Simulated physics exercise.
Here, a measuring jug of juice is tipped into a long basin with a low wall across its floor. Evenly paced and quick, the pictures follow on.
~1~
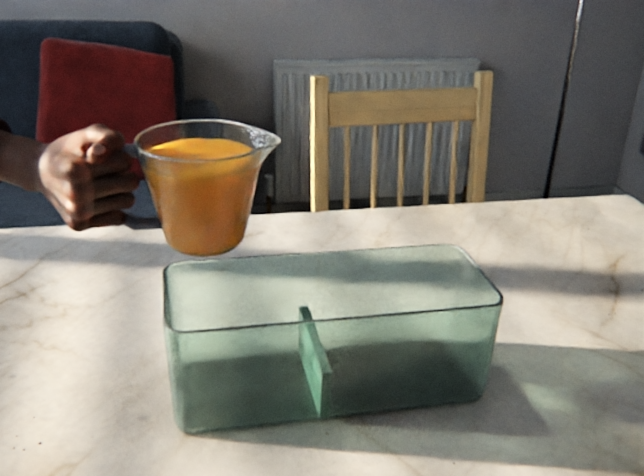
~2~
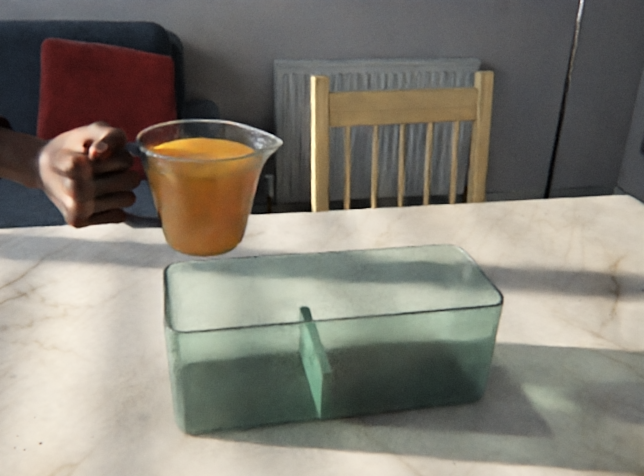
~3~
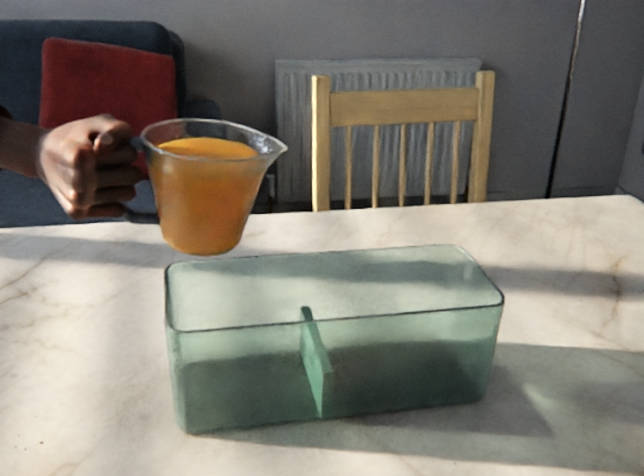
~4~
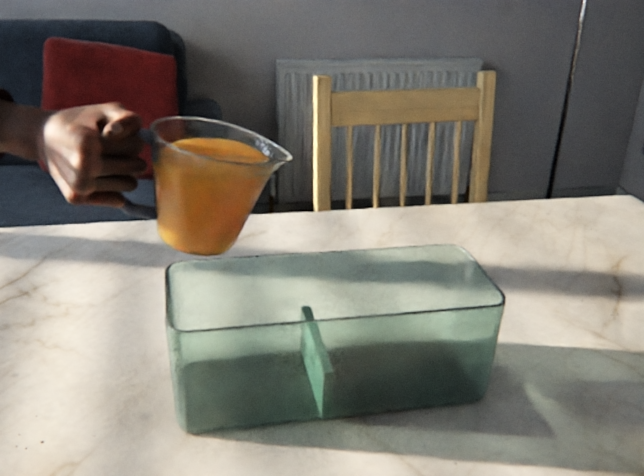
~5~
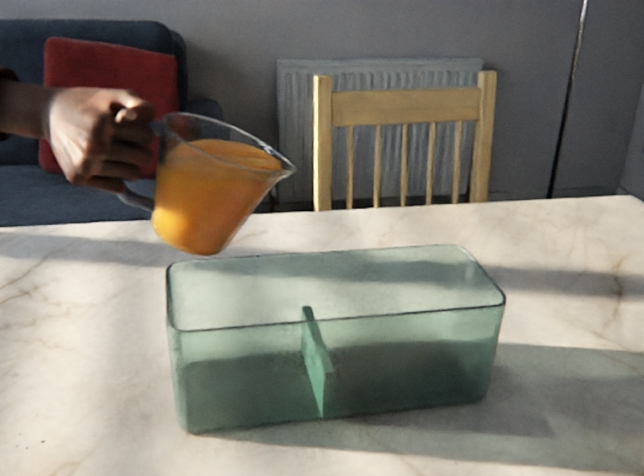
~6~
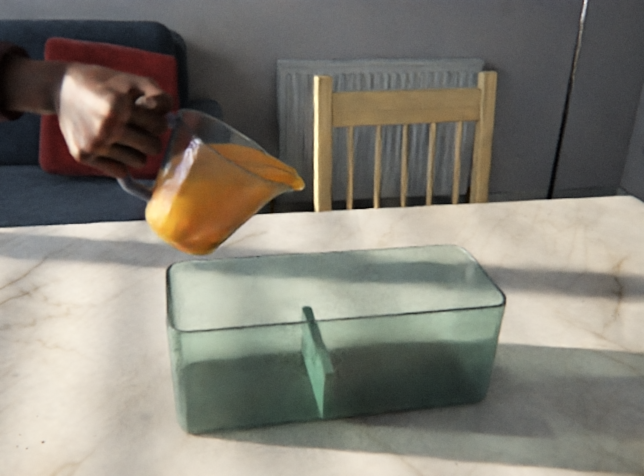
At a marble table, a hand tilting a glass jug of orange juice rightward above a green transparent basin with a low divider.
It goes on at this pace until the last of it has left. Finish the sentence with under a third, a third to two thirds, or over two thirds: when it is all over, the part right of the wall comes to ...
When it is all over, the part right of the wall comes to a third to two thirds.
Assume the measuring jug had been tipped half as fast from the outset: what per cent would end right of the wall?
Close to 75 out of every hundred.
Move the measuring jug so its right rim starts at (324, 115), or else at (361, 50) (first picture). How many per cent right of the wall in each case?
Close to 95 in a hundred, and close to 90 in a hundred.
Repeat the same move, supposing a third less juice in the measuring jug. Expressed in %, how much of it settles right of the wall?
Result: Around 25 per cent.
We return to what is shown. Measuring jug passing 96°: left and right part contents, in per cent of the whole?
The left part holds around 10 percent, the right part 35 percent.
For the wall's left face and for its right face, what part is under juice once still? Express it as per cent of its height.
Left side 20 percent, right side 20 percent.
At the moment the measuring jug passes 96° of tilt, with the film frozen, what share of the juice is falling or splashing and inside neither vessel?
Around 20 in a hundred, more or less.
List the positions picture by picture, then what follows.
In the first picture, it leans 0°; its right rim is at (281, 138); the juice meets the walls at (144, 156) and (259, 151); the long basin's rim runs from (164, 297) to (482, 273); the wall's top is at (314, 338).
In the second picture, it leans 2°; its right rim is at (283, 141); the juice meets the walls at (144, 155) and (260, 153).
In the third picture, it leans 6°; its right rim is at (287, 146); the juice meets the walls at (150, 153) and (264, 154).
In the fourth picture, it leans 13°; its right rim is at (293, 156); the juice meets the walls at (156, 153) and (273, 157).
In the fifth picture, it leans 22°; its right rim is at (297, 169); the juice meets the walls at (161, 158) and (284, 160).
In the sixth picture, it leans 33°; its right rim is at (299, 185); the juice meets the walls at (163, 165) and (287, 173); 2 per cent is over the edge.
A moment on, the measuring jug is tipped on its side and 36 per cent is still to pour, 8 is left of the wall and 35 right of it.
Next, the measuring jug is tipped right over and 2 per cent is still to pour, 46 is left of the wall and 49 right of it.
Then the measuring jug is tipped right over and 0 per cent is still to pour, 49 is left of the wall and 49 right of it.
Later the measuring jug is tipped right over and 0 per cent is still to pour, 49 is left of the wall and 49 right of it.
In the end 49 per cent lies left of the wall, 49 right of it and 1 outside.
